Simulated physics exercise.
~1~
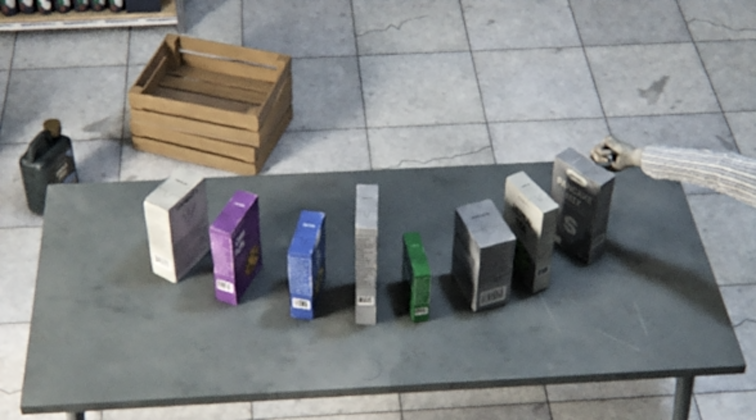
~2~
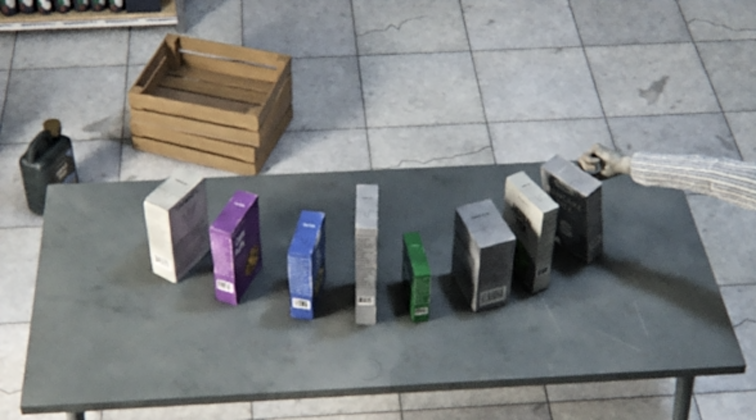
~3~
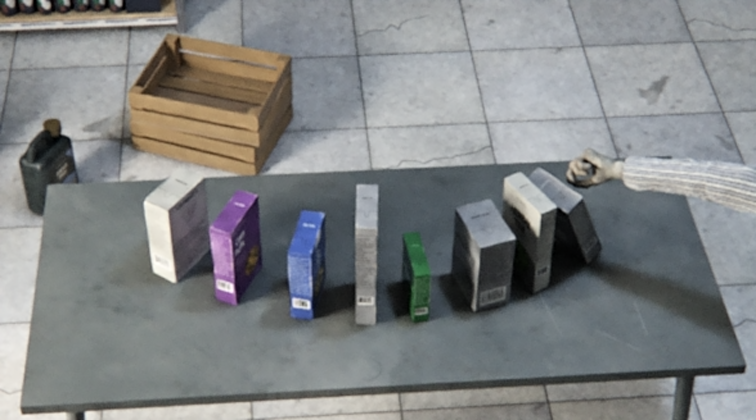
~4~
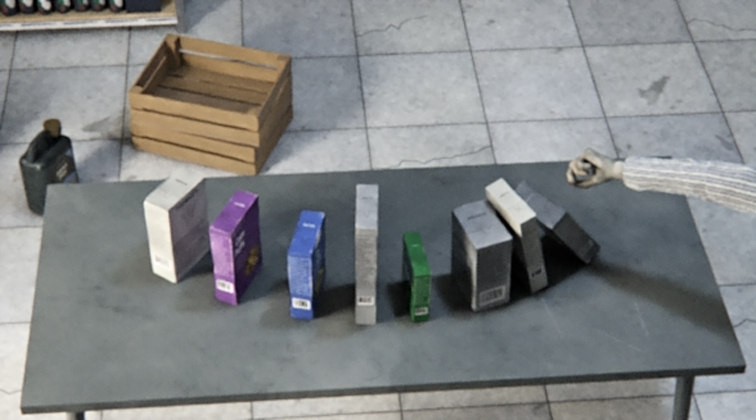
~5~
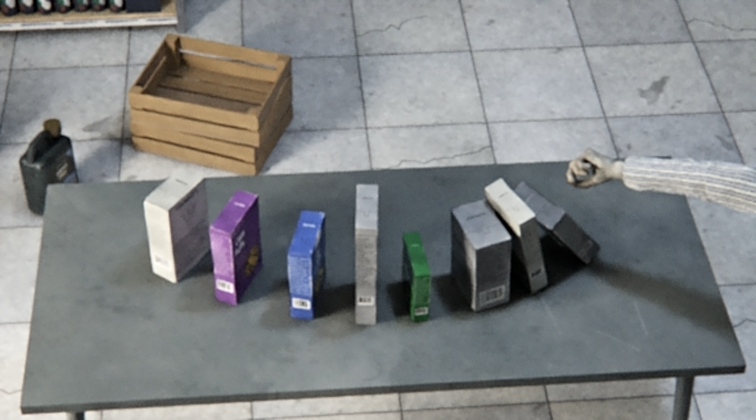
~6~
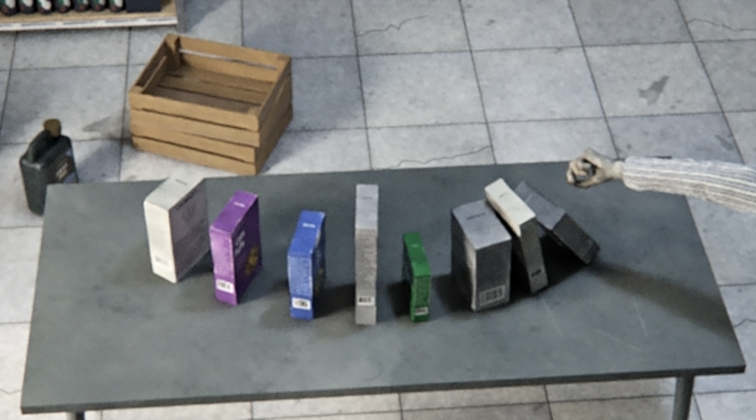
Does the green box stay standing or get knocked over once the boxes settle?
The green box stays standing. The toppling stops before it reaches that box.
A hand in a pale striped sleeve tipped the dark box at the right end of a curved row on a table, and it knocked the next box into a leaning gray one, where everything stopped, leaving the green, blue and purple boxes upright.
